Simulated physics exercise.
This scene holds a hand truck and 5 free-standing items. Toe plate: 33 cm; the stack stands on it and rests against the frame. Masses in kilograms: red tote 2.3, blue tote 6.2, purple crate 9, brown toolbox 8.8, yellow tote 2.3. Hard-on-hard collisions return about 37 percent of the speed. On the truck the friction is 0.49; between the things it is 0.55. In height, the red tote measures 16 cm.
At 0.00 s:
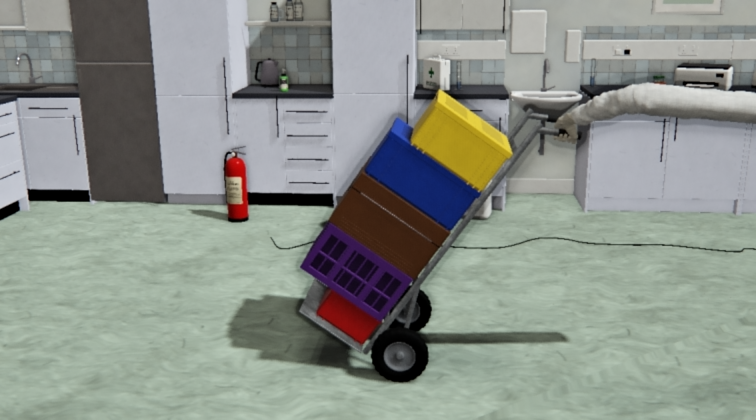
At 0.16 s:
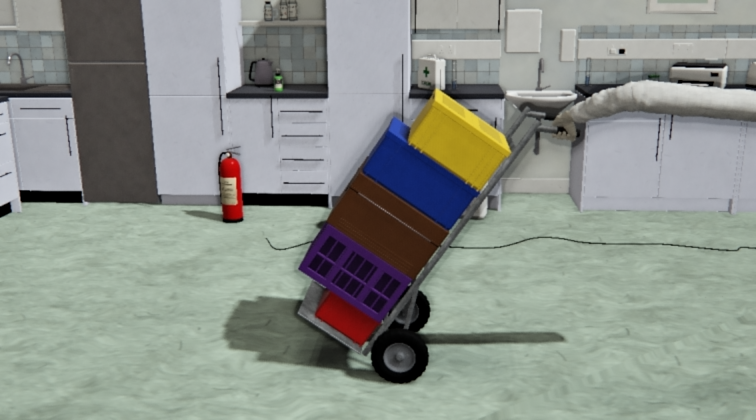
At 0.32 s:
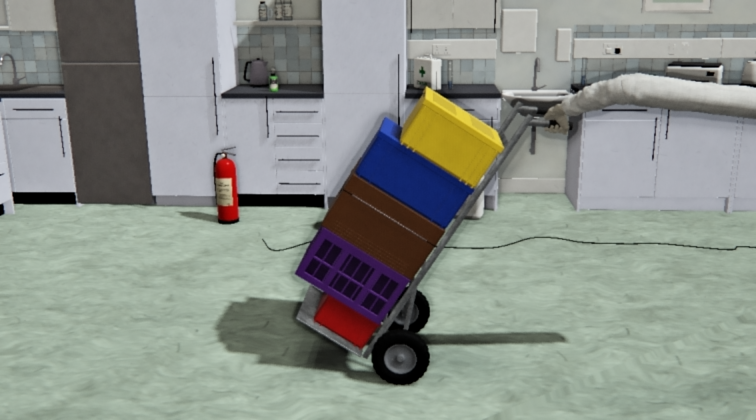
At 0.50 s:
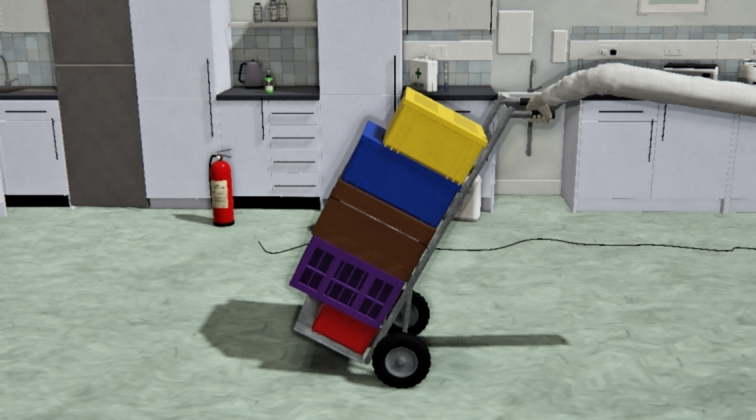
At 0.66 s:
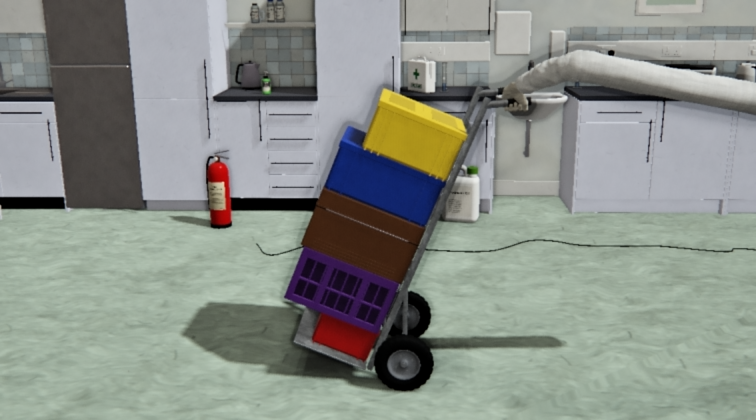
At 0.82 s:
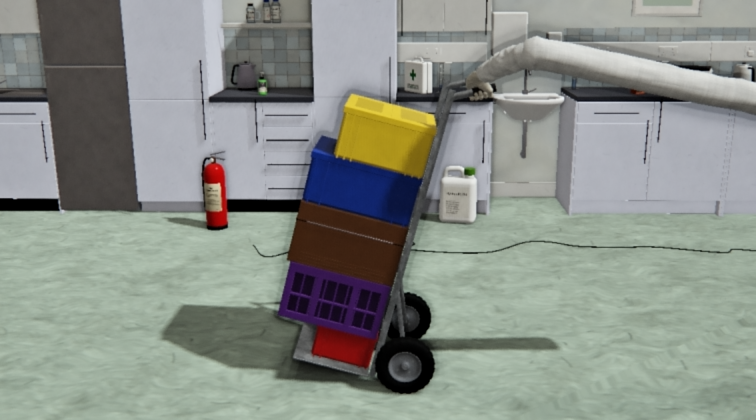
In a kitchen with pale cabinets and a mottled green floor, the view is from the side, facing the counters. A grey hand truck leans to the right, stacked from the bottom with red, purple, brown, blue and yellow containers, a red extinguisher behind it on the left. A pale, arm-like limb at the handle swings the frame steadily leftward toward upright, the load turning with it, while the view shifts slightly.
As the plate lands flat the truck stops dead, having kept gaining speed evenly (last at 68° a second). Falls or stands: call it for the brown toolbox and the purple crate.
Brown toolbox: Falls; purple crate: Falls.
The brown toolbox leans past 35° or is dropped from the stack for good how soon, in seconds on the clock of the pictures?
Near 1.5 s.
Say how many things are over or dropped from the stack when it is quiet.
The answer: 4.
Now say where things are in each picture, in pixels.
Leaning back 35°; brown toolbox (392, 216); purple crate (361, 260), in the first picture.
Leaning back 35°; yellow tote (457, 139); red tote (351, 306), in the second picture.
Leaning back 32°; blue tote (415, 172); yellow tote (450, 136), in the third picture.
Leaning back 28°; red tote (348, 316); blue tote (402, 173), in the fourth picture.
Leaning back 22°; yellow tote (414, 134); red tote (348, 323), in the fifth picture.
Leaning back 15°; brown toolbox (350, 232); purple crate (337, 286), in the sixth picture.
After 1.42 s, truck upright; brown toolbox 26° off its base near (284, 254); purple crate 26° off its base near (312, 303); yellow tote 26° off its base.
After 1.72 s, truck upright; blue tote, brown toolbox and yellow tote now dropped from the stack; purple crate 74° off its base near (286, 314).
After 2.12 s, truck upright; purple crate on its side near (266, 318).
In the end (2.8 s), dropped from the stack and tipped over, blue tote, purple crate, brown toolbox and yellow tote; red tote under 10 cm from the start. At the end, from the last picture's camera, brown toolbox near (127, 334), purple crate near (270, 320).
